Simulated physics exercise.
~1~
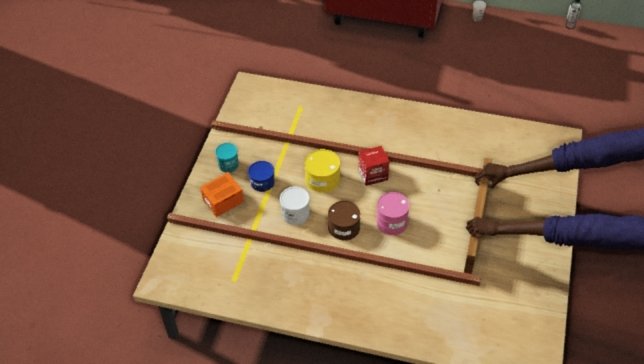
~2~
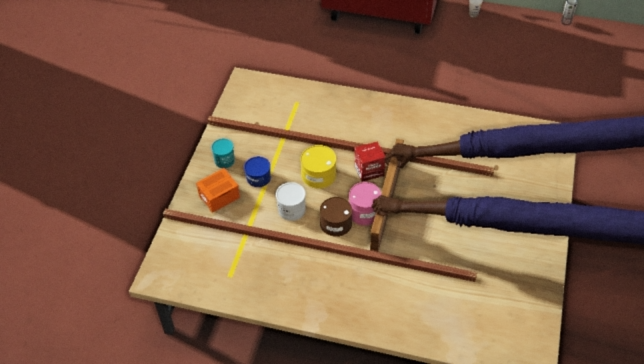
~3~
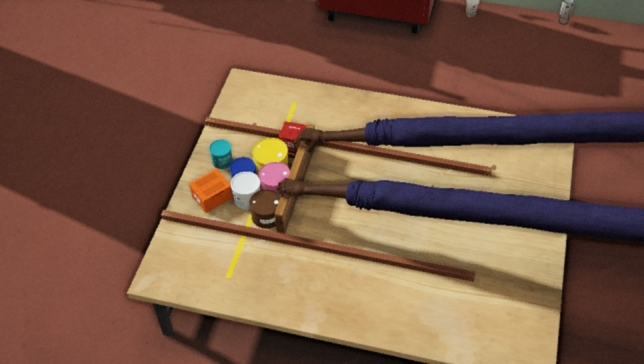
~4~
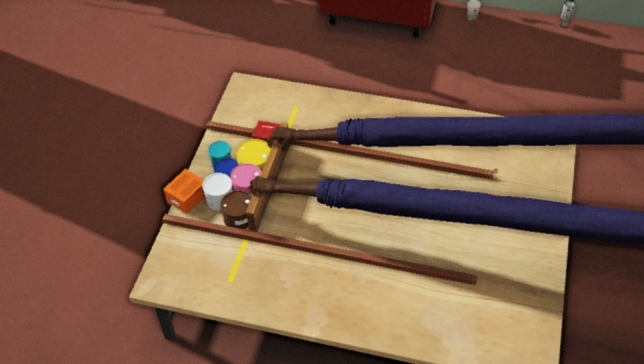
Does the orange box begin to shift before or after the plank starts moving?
It shifts after the plank. The plank is already sliding left while the orange box stays put, and the box only moves left near the end.
